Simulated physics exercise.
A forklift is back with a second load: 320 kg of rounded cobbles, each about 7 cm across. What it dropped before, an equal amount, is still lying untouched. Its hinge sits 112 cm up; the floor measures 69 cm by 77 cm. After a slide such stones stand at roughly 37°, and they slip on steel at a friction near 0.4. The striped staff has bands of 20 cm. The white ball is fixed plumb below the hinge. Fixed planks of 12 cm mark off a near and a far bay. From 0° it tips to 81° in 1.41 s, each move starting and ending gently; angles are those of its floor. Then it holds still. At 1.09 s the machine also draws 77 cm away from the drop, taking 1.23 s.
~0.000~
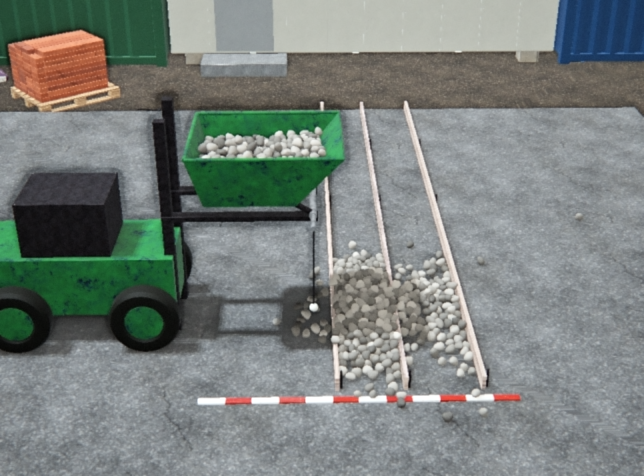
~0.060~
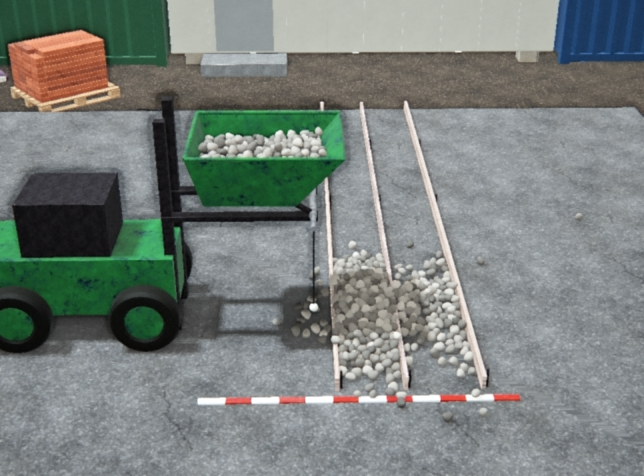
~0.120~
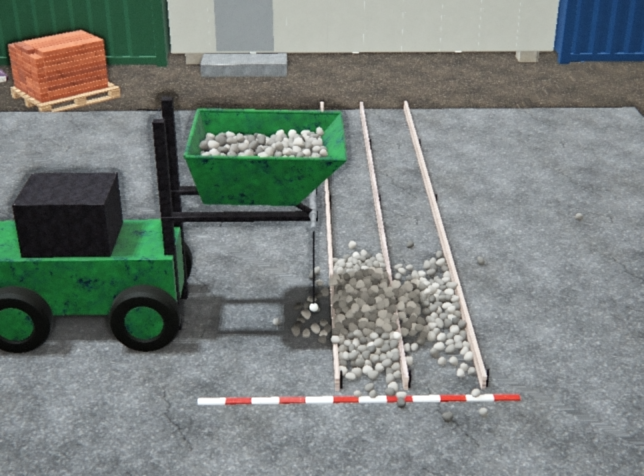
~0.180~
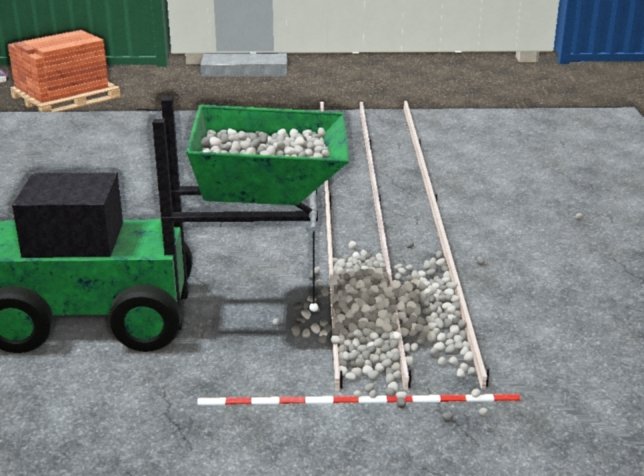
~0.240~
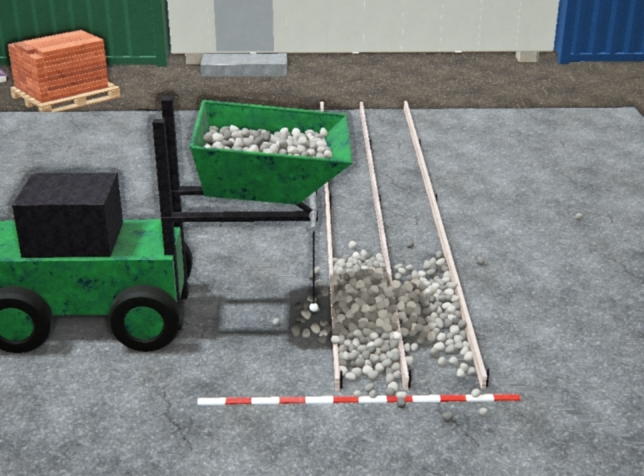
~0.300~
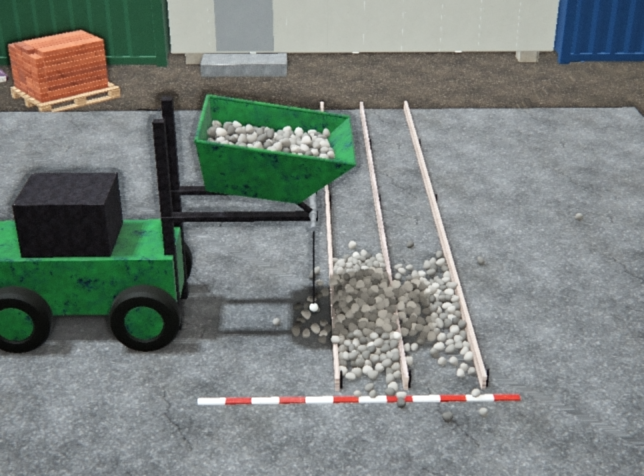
A green skip full of pale grey stones, raised on the black mast of a green loader at left, starts level and slowly tilts, its right side dipping slightly. The loader stays still on grey paving, seen from above by a fixed camera. Stones already lie among three pale rails beside a red-and-white staff, with orange bricks and containers behind.
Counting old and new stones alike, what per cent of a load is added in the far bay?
Close to 69 parts in a hundred.
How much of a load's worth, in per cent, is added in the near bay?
Some 10 per cent of a load.
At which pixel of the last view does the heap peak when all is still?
Around (387, 286).
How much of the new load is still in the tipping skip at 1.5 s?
Roughly 30 per cent is still inside.
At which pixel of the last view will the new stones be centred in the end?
Around (426, 304).
After 1.1 s the floor is at 69°; in per cent of one load, 100 in the tipping skip, 4 short of the bays, 72 in the near bay, 24 in the far bay; the foremost stones are at (478, 290).
After 1.5 s the floor is at 81°; in per cent of one load, 28 in the tipping skip, 4 short of the bays, 87 in the near bay, 80 in the far bay, 1 past the last board; the foremost stones are at (491, 289).
After 2.8 s the floor is at 81°; in per cent of one load, 0 in the tipping skip, 5 short of the bays, 84 in the near bay, 93 in the far bay, 17 past the last board; the foremost stones are at (589, 263).
After 5.2 s the floor is at 81°; in per cent of one load, 0 in the tipping skip, 5 short of the bays, 84 in the near bay, 93 in the far bay, 17 past the last board; the foremost stones are at (590, 262). Net gain in the far bay, 69.
